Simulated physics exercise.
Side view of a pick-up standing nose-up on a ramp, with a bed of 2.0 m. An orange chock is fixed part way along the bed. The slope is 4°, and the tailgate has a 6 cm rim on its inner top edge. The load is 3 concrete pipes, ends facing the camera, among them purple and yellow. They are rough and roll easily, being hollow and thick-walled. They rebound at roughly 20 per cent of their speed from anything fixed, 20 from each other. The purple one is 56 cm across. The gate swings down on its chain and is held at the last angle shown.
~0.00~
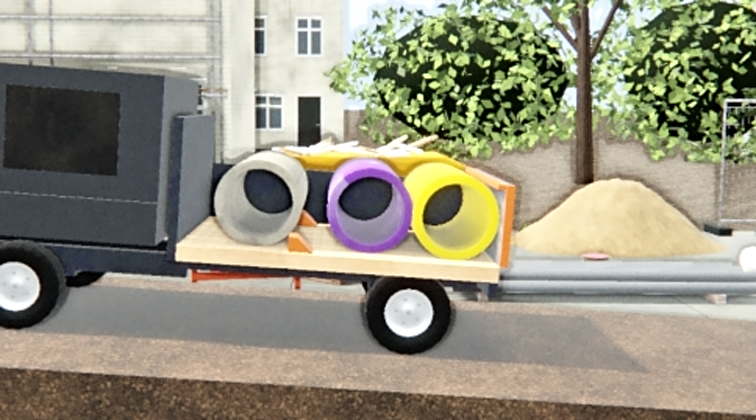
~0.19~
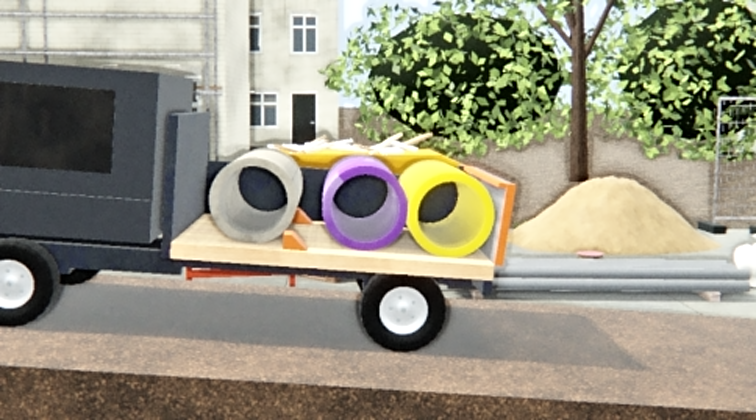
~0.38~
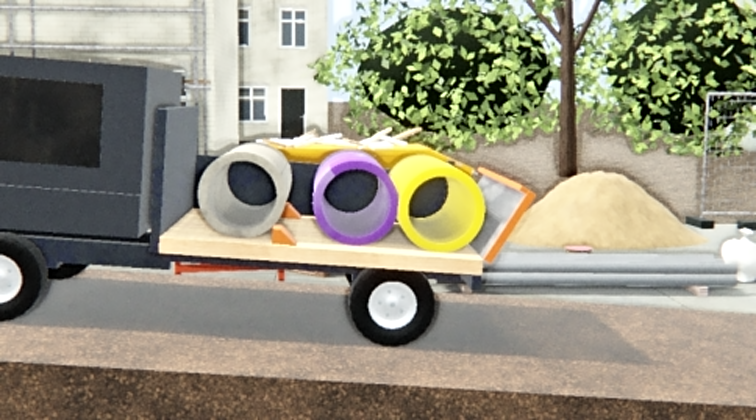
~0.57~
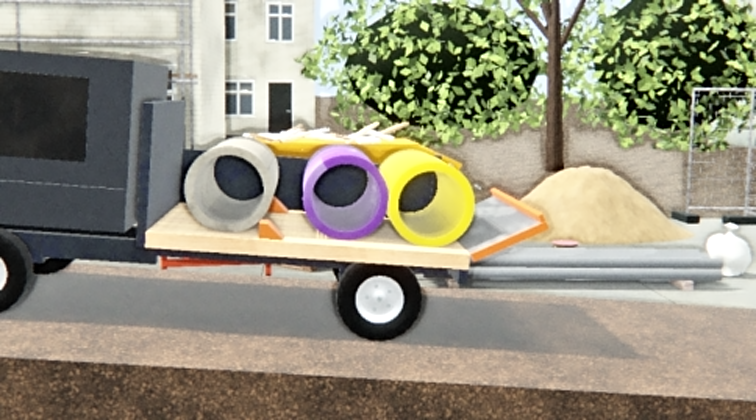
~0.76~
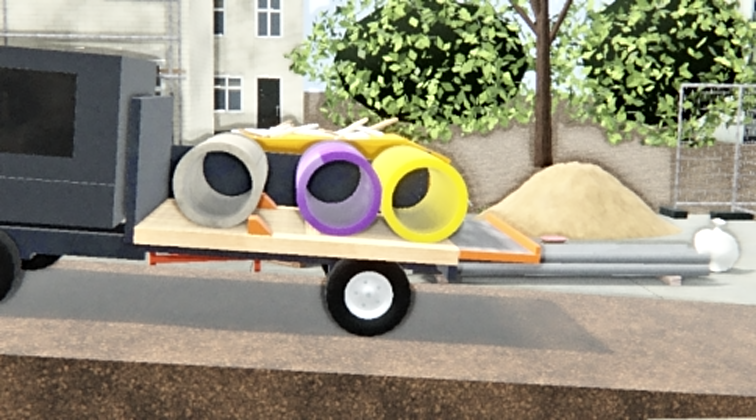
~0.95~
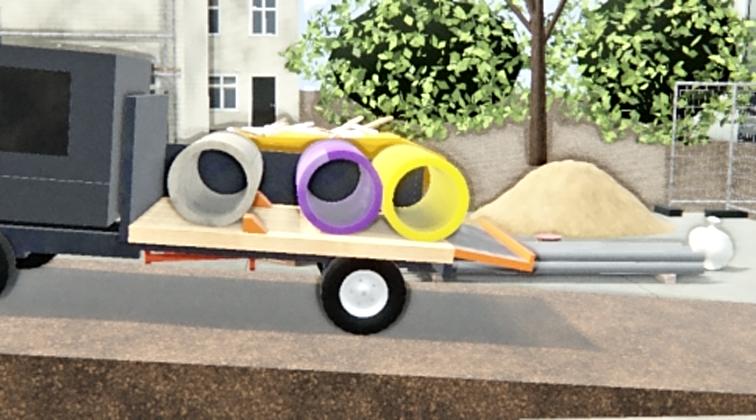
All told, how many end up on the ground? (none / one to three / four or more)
It is one to three; here the count comes to 2.
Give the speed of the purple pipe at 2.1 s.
Near 0.5 m/s.
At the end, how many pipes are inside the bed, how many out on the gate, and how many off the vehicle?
In that order: 1, 0, 2.
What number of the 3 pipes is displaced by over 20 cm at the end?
In all, 2.
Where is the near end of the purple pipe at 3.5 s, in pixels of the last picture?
At about (563, 225).
Then, 2.1 s in, purple is on the bed, 30 cm short of the hinge, rolling right; yellow is on the gate, 35 cm past the hinge, rolling right; 0 gone off the back.
Then, 3.5 s in, purple is dropping off the gate; yellow is off the vehicle; 2 gone off the back.
In the end (6.6 s), purple is out on the ground; yellow is off the vehicle; 2 gone off the back.
